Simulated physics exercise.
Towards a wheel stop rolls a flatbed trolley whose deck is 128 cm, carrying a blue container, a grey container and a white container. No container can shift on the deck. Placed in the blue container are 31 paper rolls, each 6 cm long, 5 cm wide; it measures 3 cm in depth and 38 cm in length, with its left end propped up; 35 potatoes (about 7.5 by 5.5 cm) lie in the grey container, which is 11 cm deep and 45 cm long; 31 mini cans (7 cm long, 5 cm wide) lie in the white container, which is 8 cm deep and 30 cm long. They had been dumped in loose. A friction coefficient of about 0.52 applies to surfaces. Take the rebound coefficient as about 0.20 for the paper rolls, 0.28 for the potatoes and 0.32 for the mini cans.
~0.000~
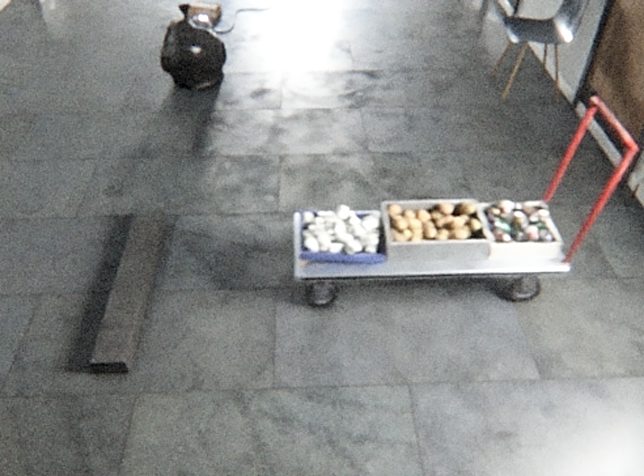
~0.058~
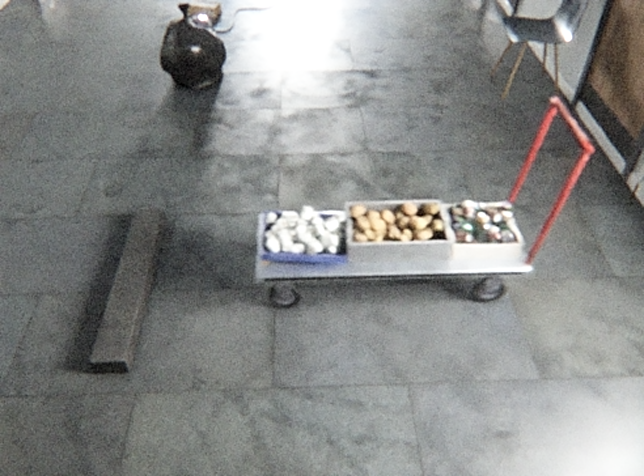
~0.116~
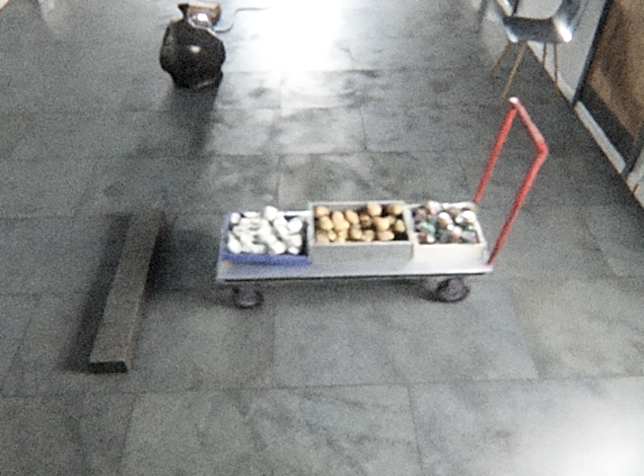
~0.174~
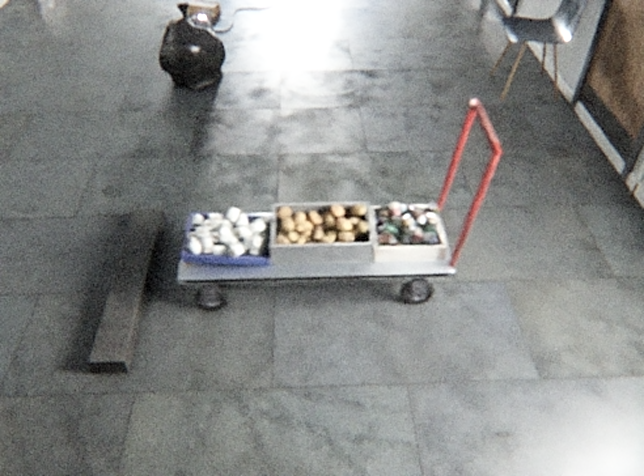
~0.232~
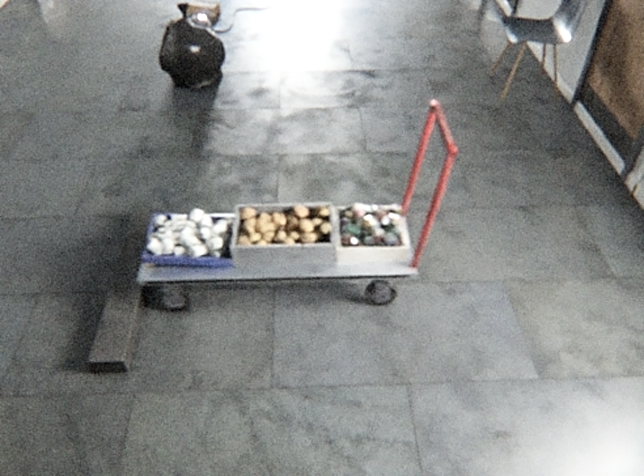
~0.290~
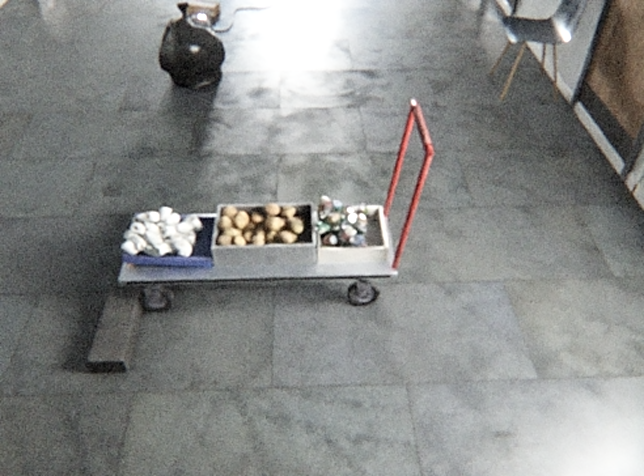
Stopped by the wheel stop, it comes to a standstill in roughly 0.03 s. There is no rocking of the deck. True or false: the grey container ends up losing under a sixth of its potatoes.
True.
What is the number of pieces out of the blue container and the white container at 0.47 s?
Blue container 10, white container 8, roughly.
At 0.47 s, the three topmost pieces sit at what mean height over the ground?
About 64 cm.
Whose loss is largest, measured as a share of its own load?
That's the blue container.
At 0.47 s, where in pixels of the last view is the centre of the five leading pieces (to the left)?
Centre approx. at (96, 232) px.
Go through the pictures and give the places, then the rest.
In the first frame (each is followed by its nearest rim corner in this view), grey container, (392, 243); blue container, (303, 252); 80 cm short of the stop; none out.
The second frame shows grey container, (353, 244); blue container, (264, 253); 62 cm short of the stop.
The third frame shows grey container, (313, 245); blue container, (224, 254); 44 cm short of the stop.
The fourth frame shows grey container, (274, 246); blue container, (185, 255); 27 cm short of the stop.
The fifth frame shows grey container, (234, 247); blue container, (145, 256); 9 cm short of the stop.
The sixth frame shows grey container, (215, 247); blue container, (126, 256); stopped; none out.
After 0.35 s, blue container 26 in, 5 out, grey container 35 in, 0 out and white container 28 in, 3 out.
After 0.47 s, blue container 21 in, 10 out, grey container 34 in, 1 out and white container 23 in, 8 out.
After 0.70 s, blue container 16 in, 15 out, grey container 32 in, 3 out and white container 20 in, 11 out.
Final count (at 1.20 s), blue container 16 in, 15 out, grey container 32 in, 3 out and white container 20 in, 11 out. Asked share, 3 of 35, 9 per cent.
